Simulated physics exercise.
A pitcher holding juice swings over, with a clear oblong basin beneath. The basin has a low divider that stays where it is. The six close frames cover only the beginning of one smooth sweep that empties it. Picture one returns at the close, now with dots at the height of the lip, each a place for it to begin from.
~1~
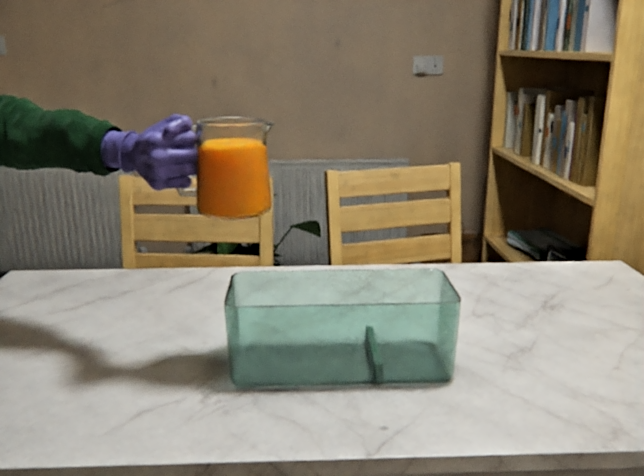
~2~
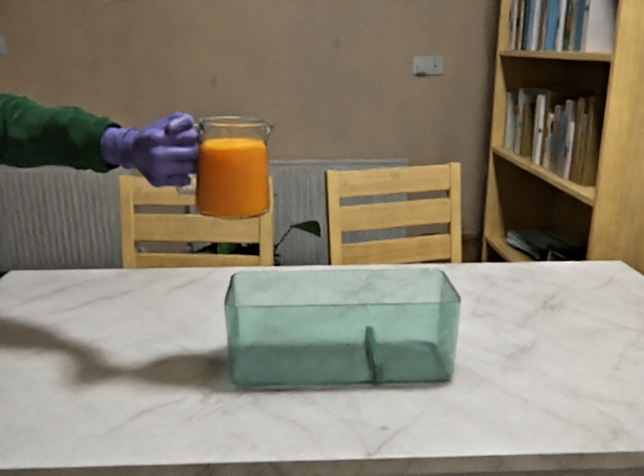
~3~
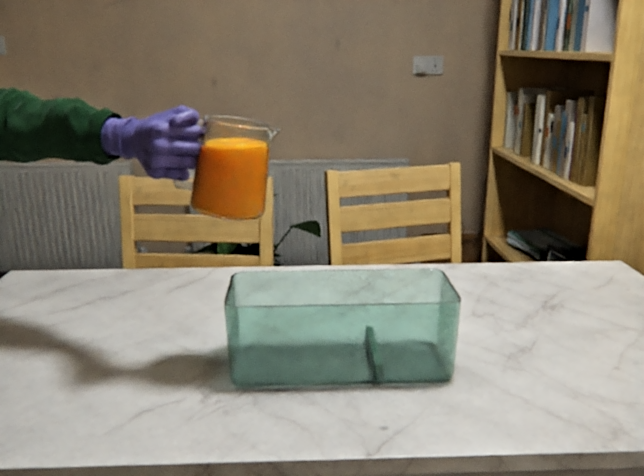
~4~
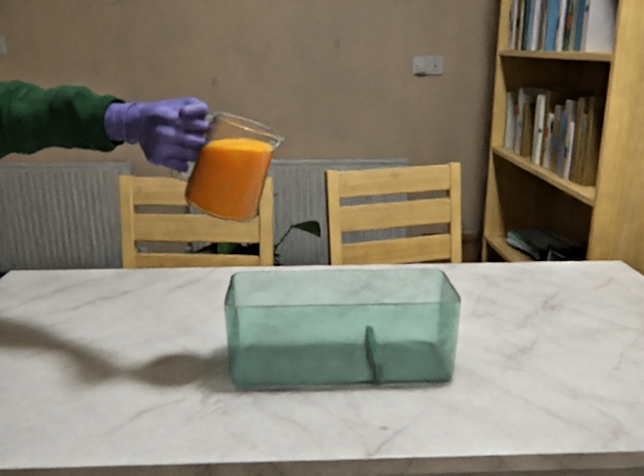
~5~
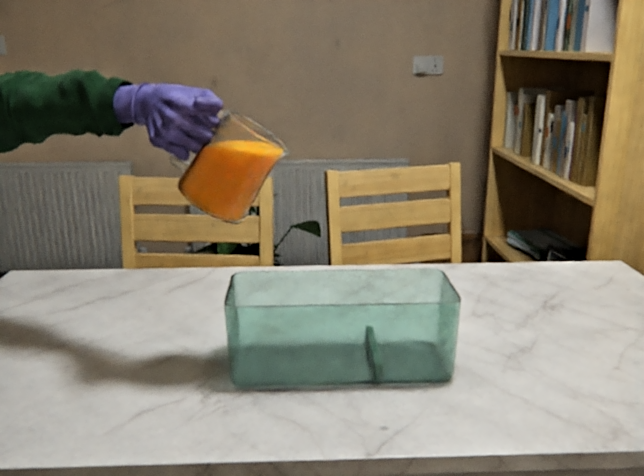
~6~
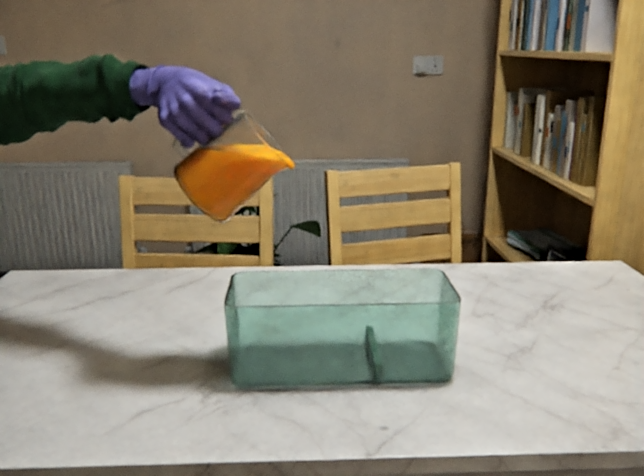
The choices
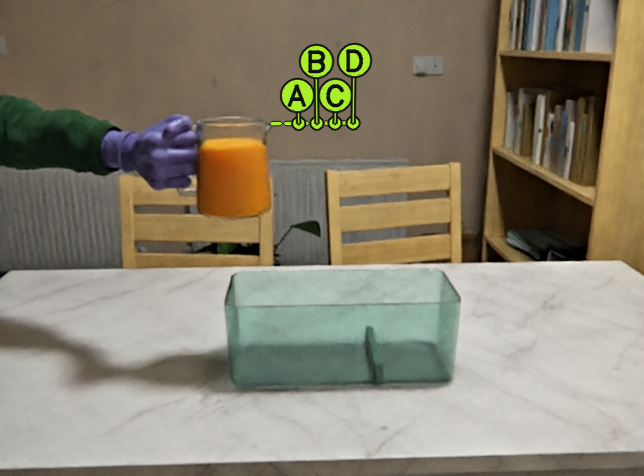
A purple-gloved hand in a dark green sleeve holds a glass pitcher of orange juice at upper left, seen from a fixed, level view across a white marbled table. Below sits a clear greenish oblong basin, with two wooden chairs, a radiator and a bookcase at right behind. The hand keeps the pitcher nearly still, then tilts it steadily rightward until juice reaches the lip.
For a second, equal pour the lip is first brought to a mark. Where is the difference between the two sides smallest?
The answer is place B.
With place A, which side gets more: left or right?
The left one.
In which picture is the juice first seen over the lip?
In picture 6.
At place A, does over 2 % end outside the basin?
Yes.
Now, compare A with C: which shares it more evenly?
C it is.
In lime, A at (298, 123); B at (316, 123); C at (335, 123); D at (353, 123).
For place A, about 74 % ends left of the wall and 13 % right of it; 13 % is lost outside.
For place B, about 52 % ends left of the wall and 46 % right of it.
For place C, about 34 % ends left of the wall and 63 % right of it; 4 % is lost outside.
For place D, about 33 % ends left of the wall and 62 % right of it; 6 % is lost outside.
